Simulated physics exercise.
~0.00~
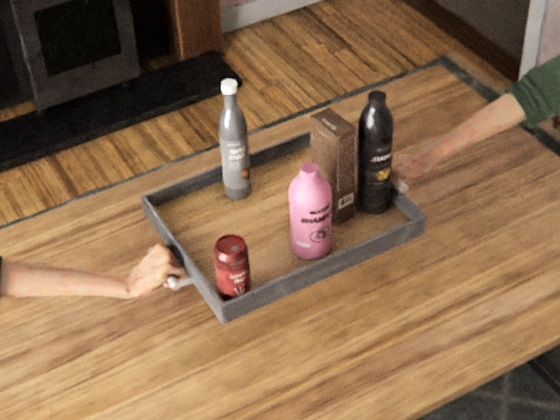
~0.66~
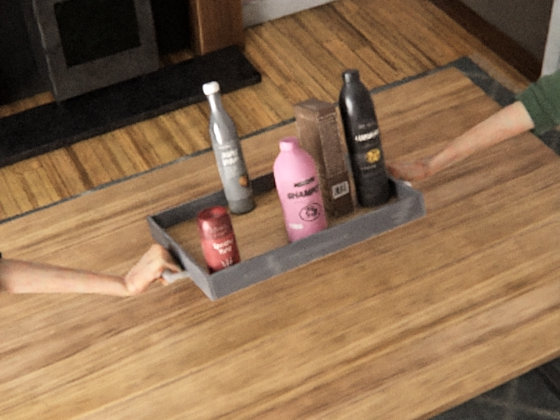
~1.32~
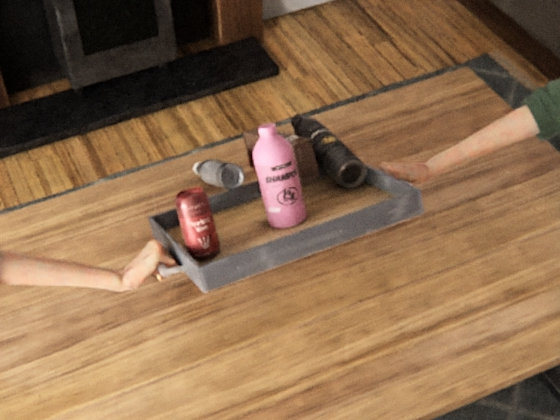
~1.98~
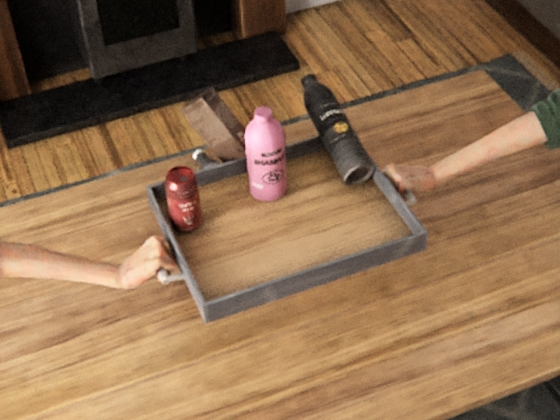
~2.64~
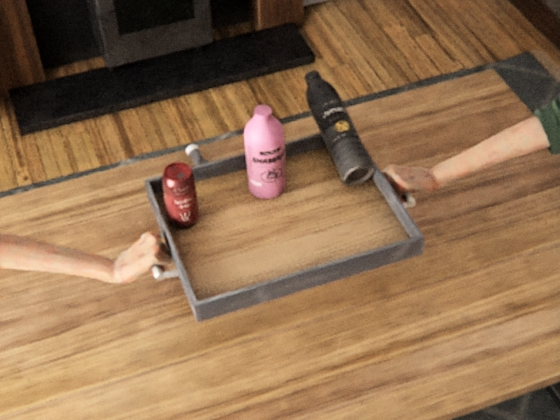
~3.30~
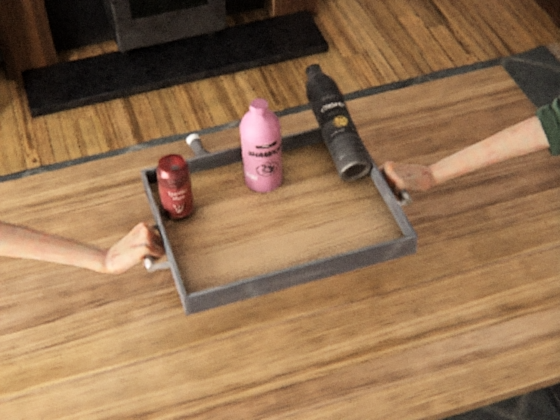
At first, two hands hold a grey-rimmed tray above a wooden table, with a grey bottle, a black bottle, a brown carton, a pink bottle and a red can all standing on it. The tray tips, its far edge dropping, and everything leans. The grey bottle then goes over the far rim, while the black bottle and the carton topple. As the tray eases back, the carton tumbles off the far side too. By the end the tray looks level, with the red can and pink bottle upright but shifted toward the far edge, and the black bottle lying against the rim.
